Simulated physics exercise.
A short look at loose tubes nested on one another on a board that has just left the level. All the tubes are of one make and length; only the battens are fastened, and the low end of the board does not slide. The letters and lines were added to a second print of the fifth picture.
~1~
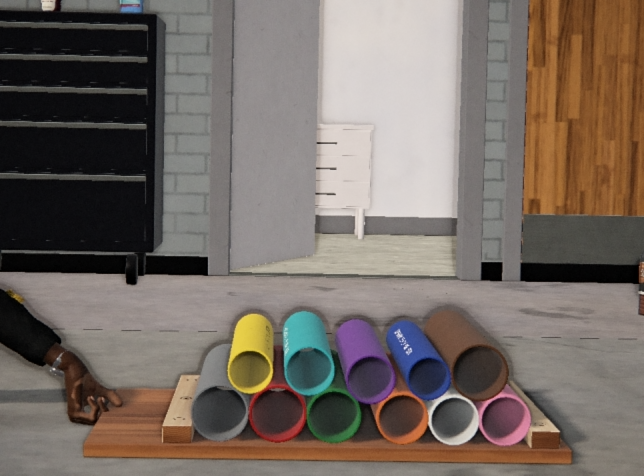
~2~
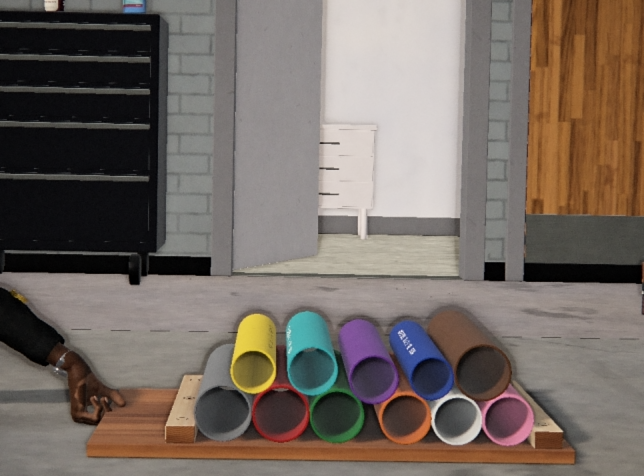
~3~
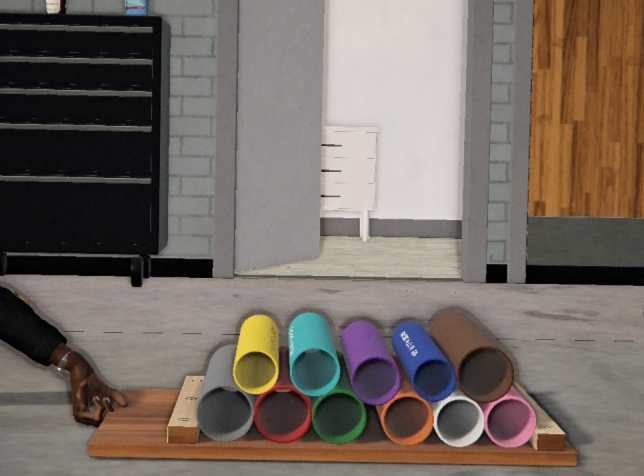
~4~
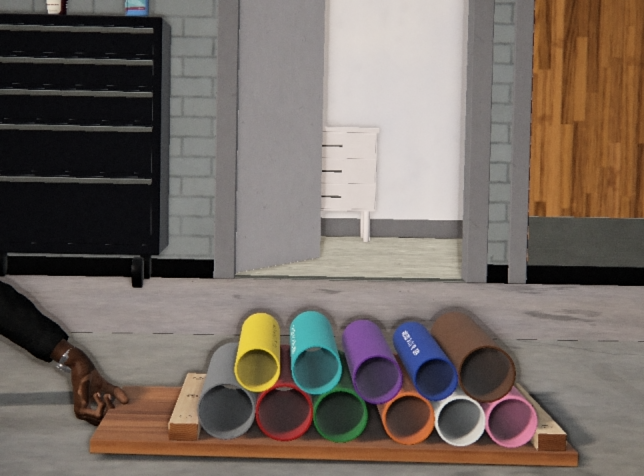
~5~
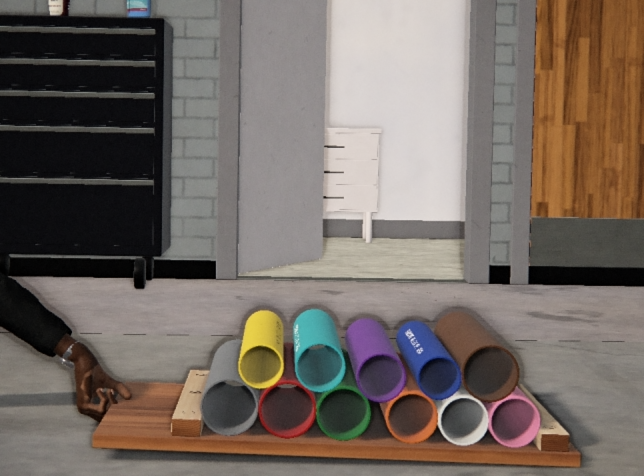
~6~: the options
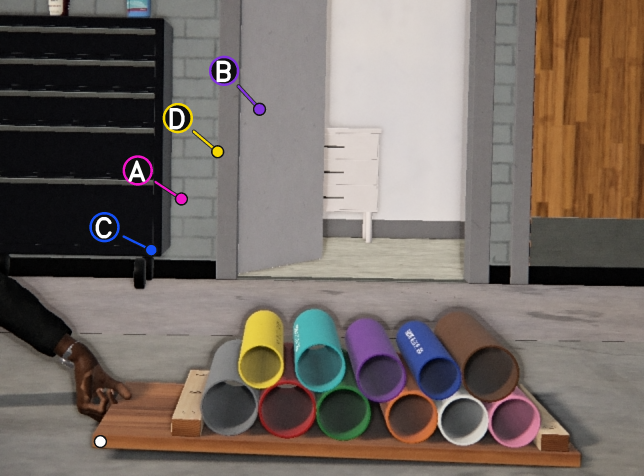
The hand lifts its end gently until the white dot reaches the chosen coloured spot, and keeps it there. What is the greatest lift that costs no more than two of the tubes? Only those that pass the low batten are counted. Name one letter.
Lift it to C and no more.
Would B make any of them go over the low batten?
At B: Yes.
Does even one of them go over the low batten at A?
At A: Yes.
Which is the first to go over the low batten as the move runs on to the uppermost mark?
First is the brown one.
On the copy, A at (181, 199); B at (260, 110); C at (151, 250); D at (218, 152); the white dot at (101, 442).
On C. First, board at 16°.
Then, board at 25°.
Finally, board at 25°, none over the low batten.
By contrast, A four over the low batten (purple, turquoise, brown, blue); B eleven over the low batten; D five over the low batten.
